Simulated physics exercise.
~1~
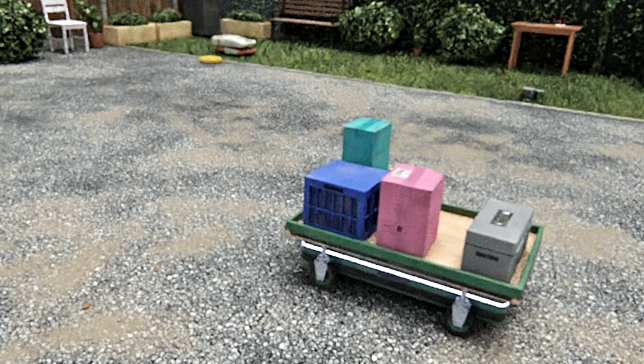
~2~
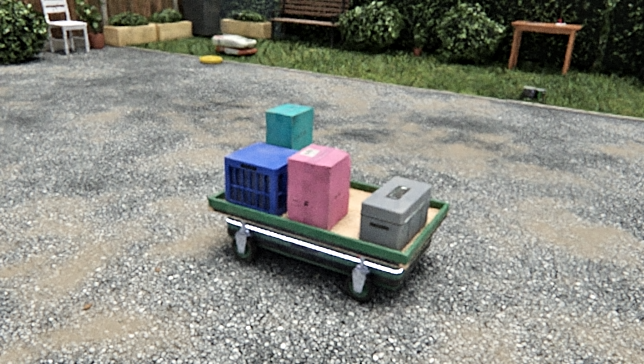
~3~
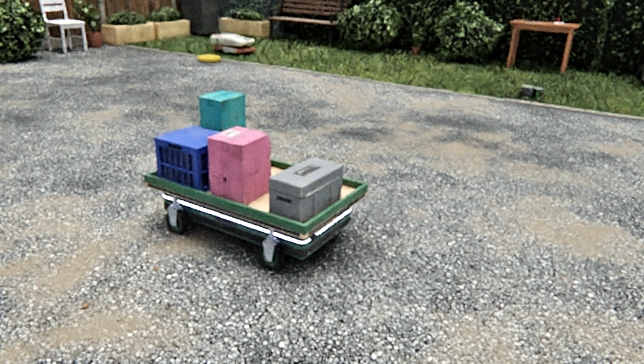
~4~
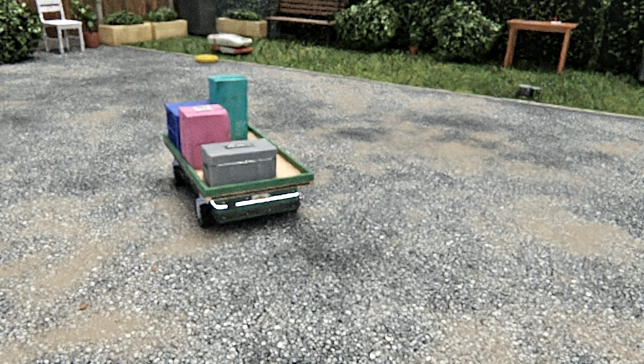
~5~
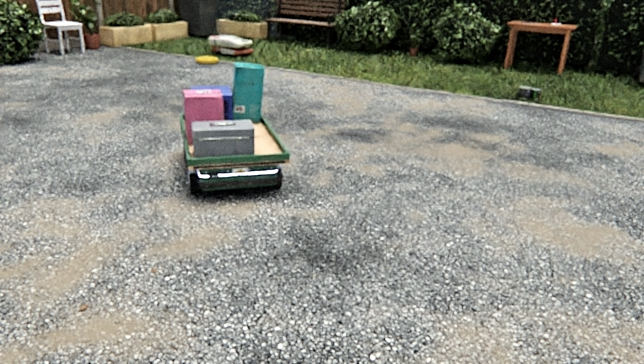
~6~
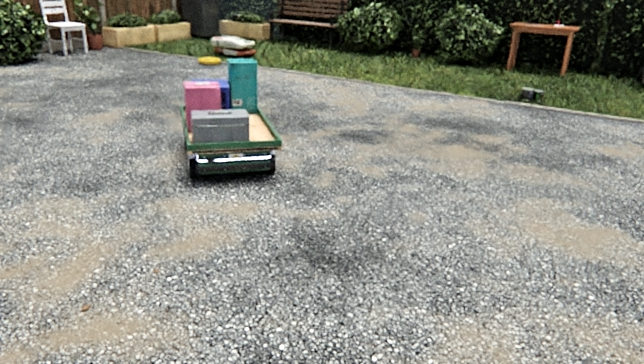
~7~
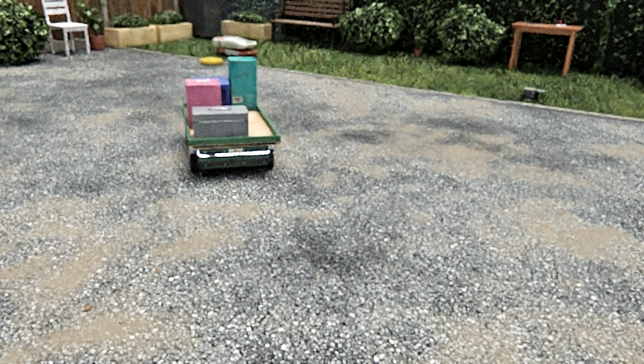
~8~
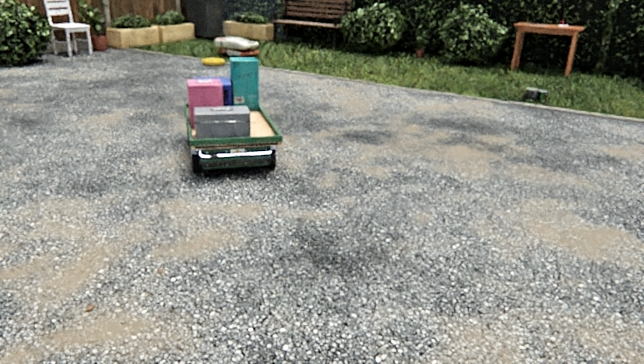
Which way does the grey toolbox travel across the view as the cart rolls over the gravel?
The grey toolbox travels to the left, riding along on the cart.
